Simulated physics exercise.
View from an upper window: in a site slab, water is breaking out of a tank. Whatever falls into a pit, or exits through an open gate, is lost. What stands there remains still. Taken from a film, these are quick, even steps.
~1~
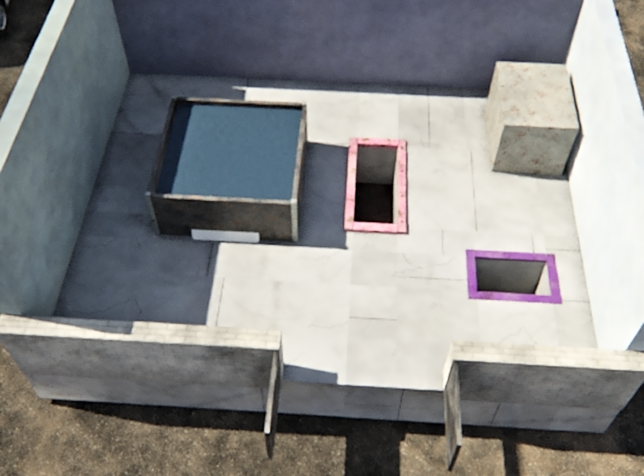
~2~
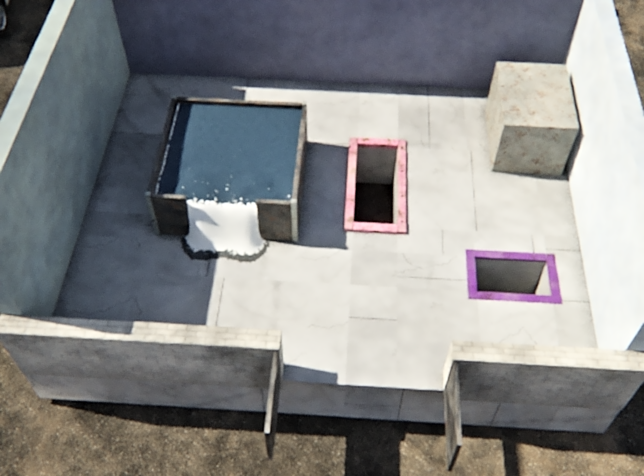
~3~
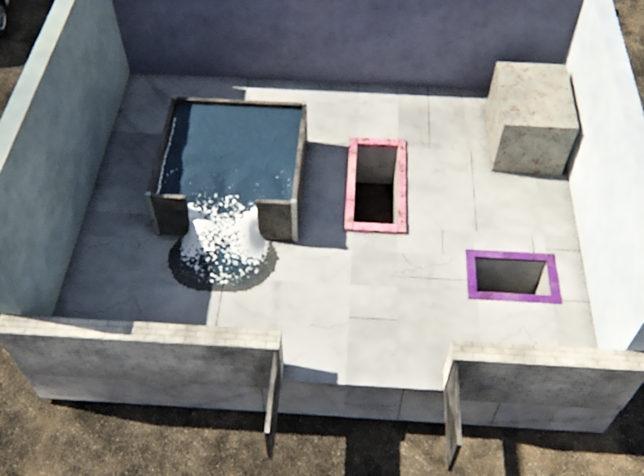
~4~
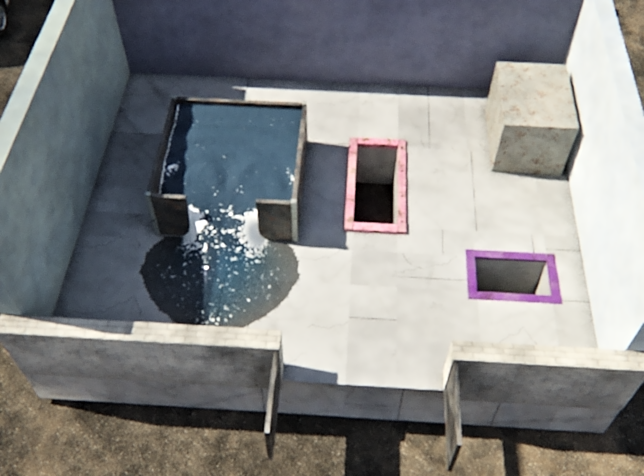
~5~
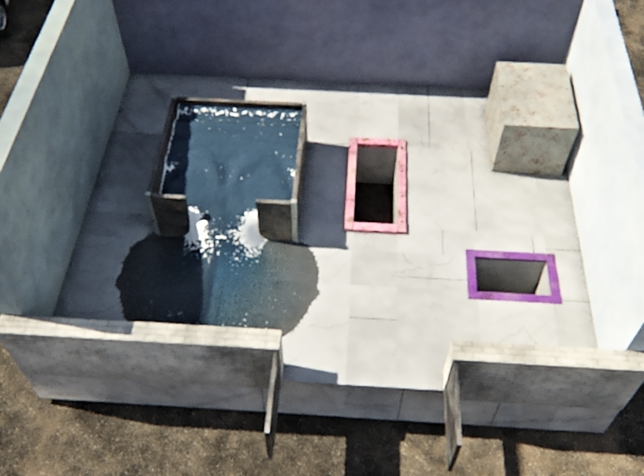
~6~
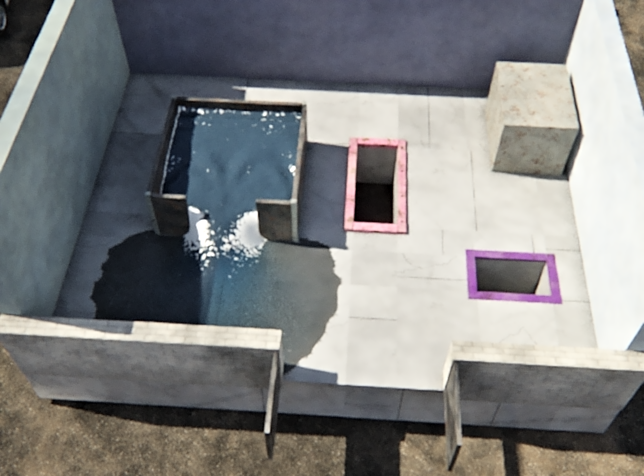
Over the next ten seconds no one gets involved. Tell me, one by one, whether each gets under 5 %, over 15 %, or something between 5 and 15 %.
One by one: The gate gets over 15 %; the purple pit gets between 5 and 15 %; the pink pit gets under 5 %.
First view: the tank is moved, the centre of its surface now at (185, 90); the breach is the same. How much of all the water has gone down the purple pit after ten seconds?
Share for the purple pit - 20 in a hundred.
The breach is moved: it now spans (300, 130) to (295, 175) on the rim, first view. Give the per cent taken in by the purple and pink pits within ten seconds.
Purple about 2 %, pink about 65 %.
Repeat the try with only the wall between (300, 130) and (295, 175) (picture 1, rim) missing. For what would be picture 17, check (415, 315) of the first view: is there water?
Outcome: Swamped.
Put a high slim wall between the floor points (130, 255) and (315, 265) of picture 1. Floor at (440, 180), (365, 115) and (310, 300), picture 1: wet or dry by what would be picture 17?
In the order given, the spots are spared, spared and spared.
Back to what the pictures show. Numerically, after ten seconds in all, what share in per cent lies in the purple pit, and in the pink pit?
Around 10 and 0 per cent, in that order.
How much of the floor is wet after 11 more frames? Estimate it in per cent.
About 30 percent.
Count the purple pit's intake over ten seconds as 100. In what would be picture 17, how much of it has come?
I'd put it at about 0 per cent.
A moment on, water covers 20 % of the floor; the gate 1 %, the purple pit 0 %, the pink pit 0 %.
Next, water covers 30 % of the floor; the gate 5 %, the purple pit 0 %, the pink pit 0 %.
Then, water covers 55 % of the floor; the gate 10 %, the purple pit 1 %, the pink pit 0 %.
Later, water covers 75 % of the floor; the gate 15 %, the purple pit 4 %, the pink pit 0 %.
In the end, water covers 95 % of the floor; the gate 20 %, the purple pit 10 %, the pink pit 0 %.
